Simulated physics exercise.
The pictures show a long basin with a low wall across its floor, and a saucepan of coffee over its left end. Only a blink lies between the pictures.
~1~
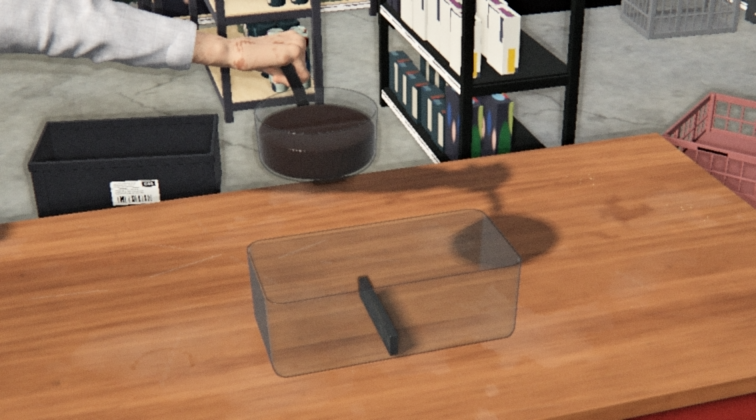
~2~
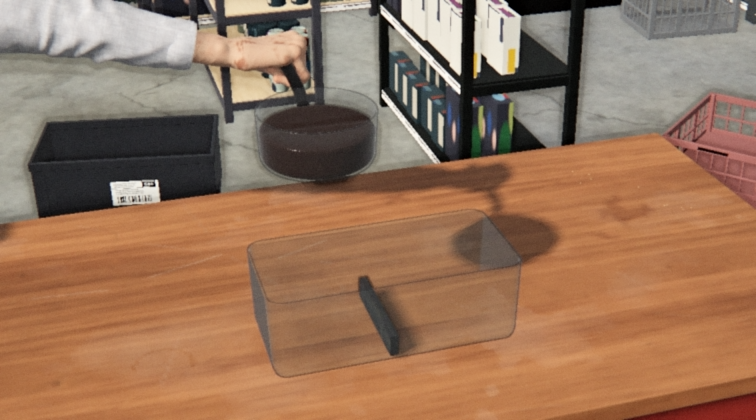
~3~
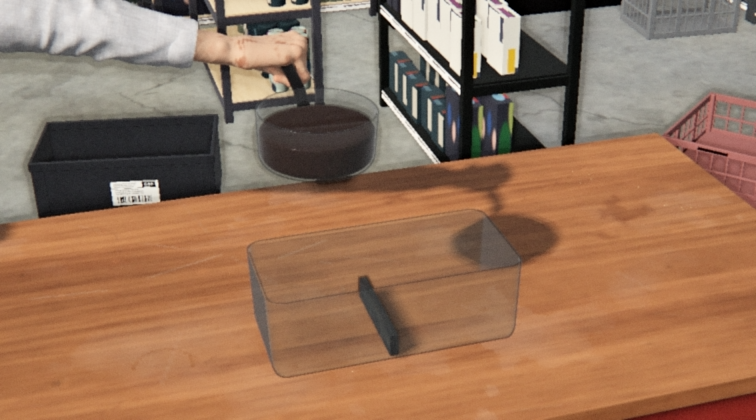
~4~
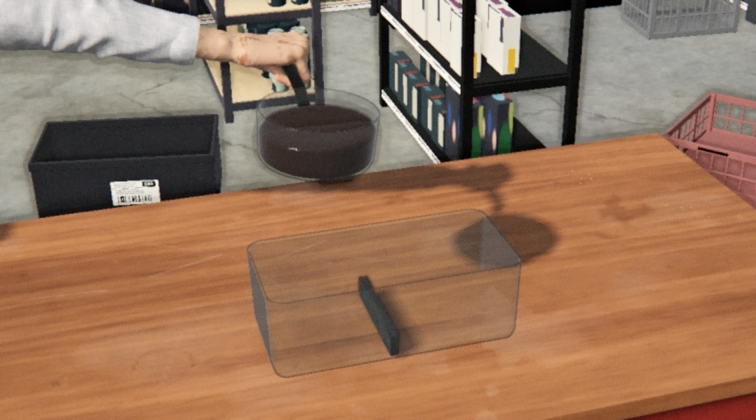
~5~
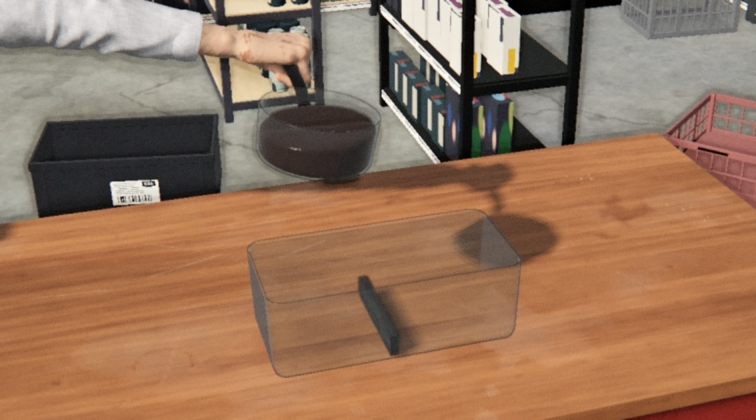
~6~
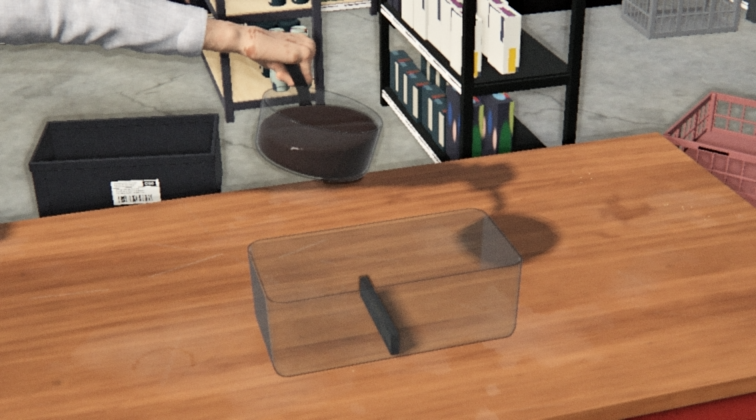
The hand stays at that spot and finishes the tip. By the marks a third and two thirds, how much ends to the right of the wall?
The share right of the wall is above two thirds.
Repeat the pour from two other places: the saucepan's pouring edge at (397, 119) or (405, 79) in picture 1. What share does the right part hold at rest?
Near 90 % and 90 %.
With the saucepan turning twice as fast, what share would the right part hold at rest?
Some 80 per cent.
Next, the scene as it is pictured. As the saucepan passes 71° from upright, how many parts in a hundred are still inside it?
Roughly 50 in a hundred.
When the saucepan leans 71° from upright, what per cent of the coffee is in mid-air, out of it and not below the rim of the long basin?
Roughly 45 in a hundred.
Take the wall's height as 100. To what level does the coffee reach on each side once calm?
Left: 10 %. Right: 70 %.
A moment on, the tilt is 71° and 48 per cent is still to pour, 0 is left of the wall and 9 right of it.
Next, the tilt is 100° and 9 per cent is still to pour, 6 is left of the wall and 70 right of it.
Then the tilt is 103° and 1 per cent is still to pour, 11 is left of the wall and 85 right of it.
Later the tilt is 103° and 0 per cent is still to pour, 12 is left of the wall and 86 right of it.
In the end 12 per cent lies left of the wall, 86 right of it and 2 outside.
